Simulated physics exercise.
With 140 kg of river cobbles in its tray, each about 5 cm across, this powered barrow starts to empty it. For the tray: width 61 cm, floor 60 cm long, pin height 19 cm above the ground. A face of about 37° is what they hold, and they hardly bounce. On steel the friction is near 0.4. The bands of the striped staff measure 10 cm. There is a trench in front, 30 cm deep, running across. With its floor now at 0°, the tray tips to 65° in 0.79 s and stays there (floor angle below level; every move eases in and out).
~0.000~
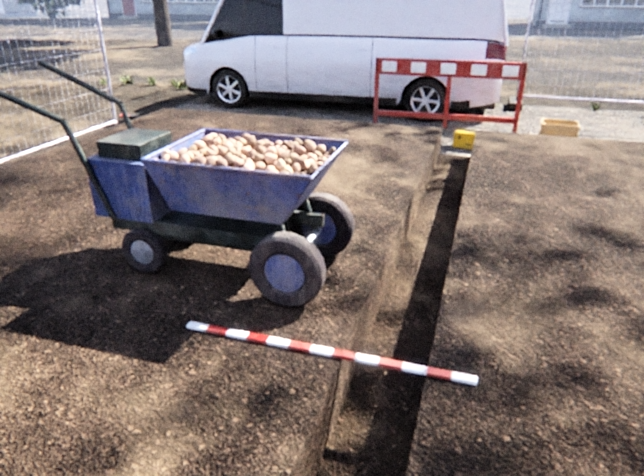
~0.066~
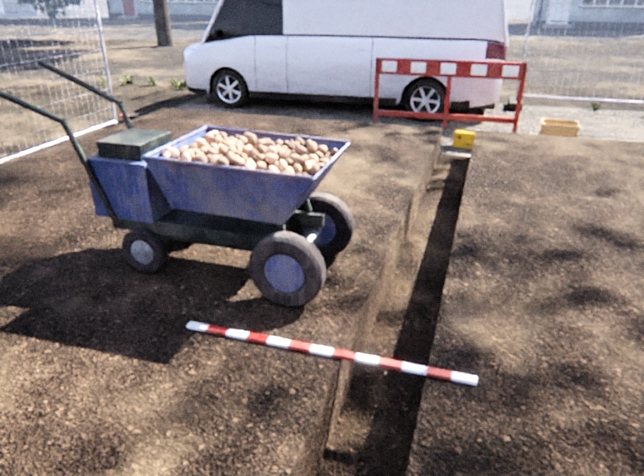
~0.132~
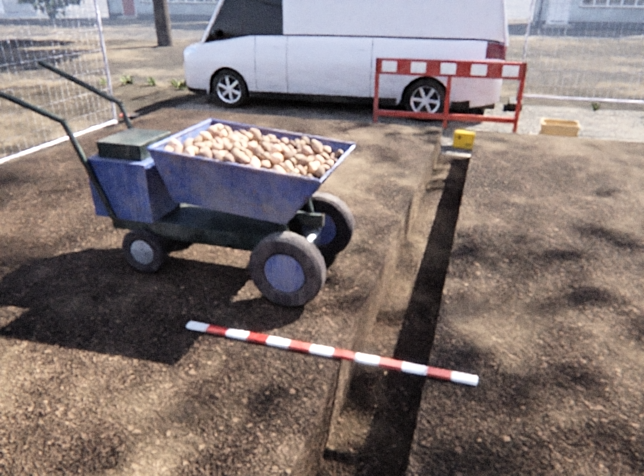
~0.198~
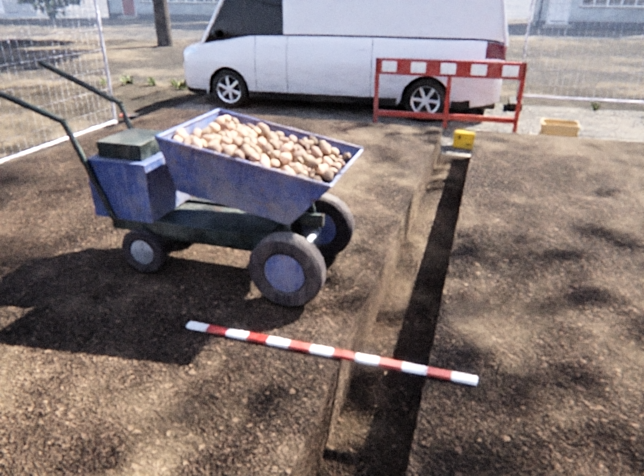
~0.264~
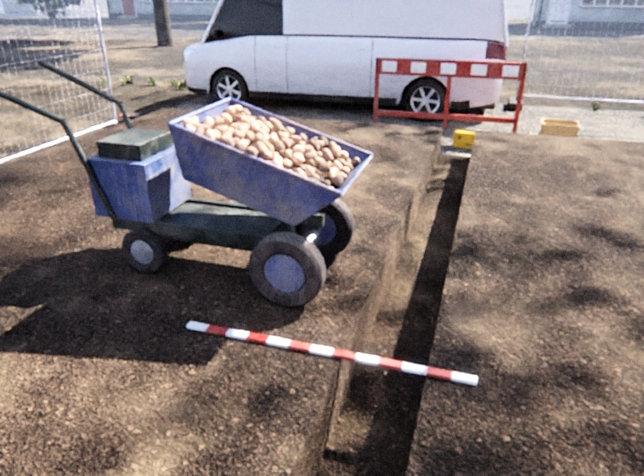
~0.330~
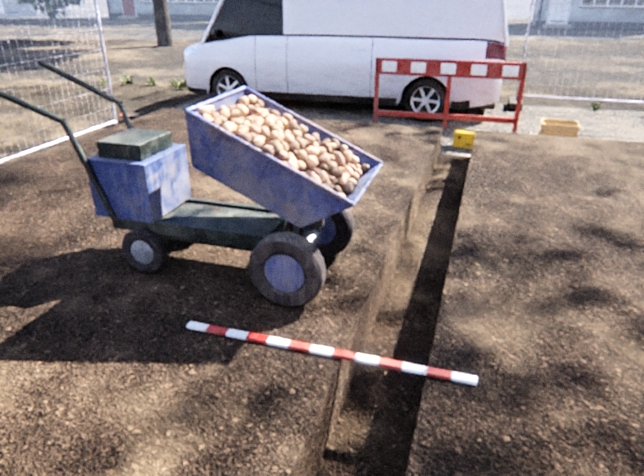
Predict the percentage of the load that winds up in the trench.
My prediction is about 46 per cent.
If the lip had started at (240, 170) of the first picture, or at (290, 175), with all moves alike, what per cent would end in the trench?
Roughly 65 per cent, then 60 per cent.
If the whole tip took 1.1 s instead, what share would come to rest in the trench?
Roughly 55% would finish there.
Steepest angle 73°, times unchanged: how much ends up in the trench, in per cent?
Then close to 50 per cent.
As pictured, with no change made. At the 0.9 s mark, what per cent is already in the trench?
Around 15 per cent of it.
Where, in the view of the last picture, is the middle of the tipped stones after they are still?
Middle at around (433, 325), I'd say.
After 0.6 s the floor is at 55°; 100 % in the tray; the foremost stones are at (386, 218).
After 0.9 s the floor is at 65°; 76 % in the tray, 16 % in the trench, 8 % past the trench; the foremost stones are at (468, 302).
After 1.2 s the floor is at 65°; 38 % in the tray, 23 % in the trench, 40 % past the trench; the foremost stones are at (603, 320).
After 3.2 s the floor is at 65°; 14 % in the tray, 46 % in the trench, 39 % past the trench; the foremost stones are past the picture's edge.
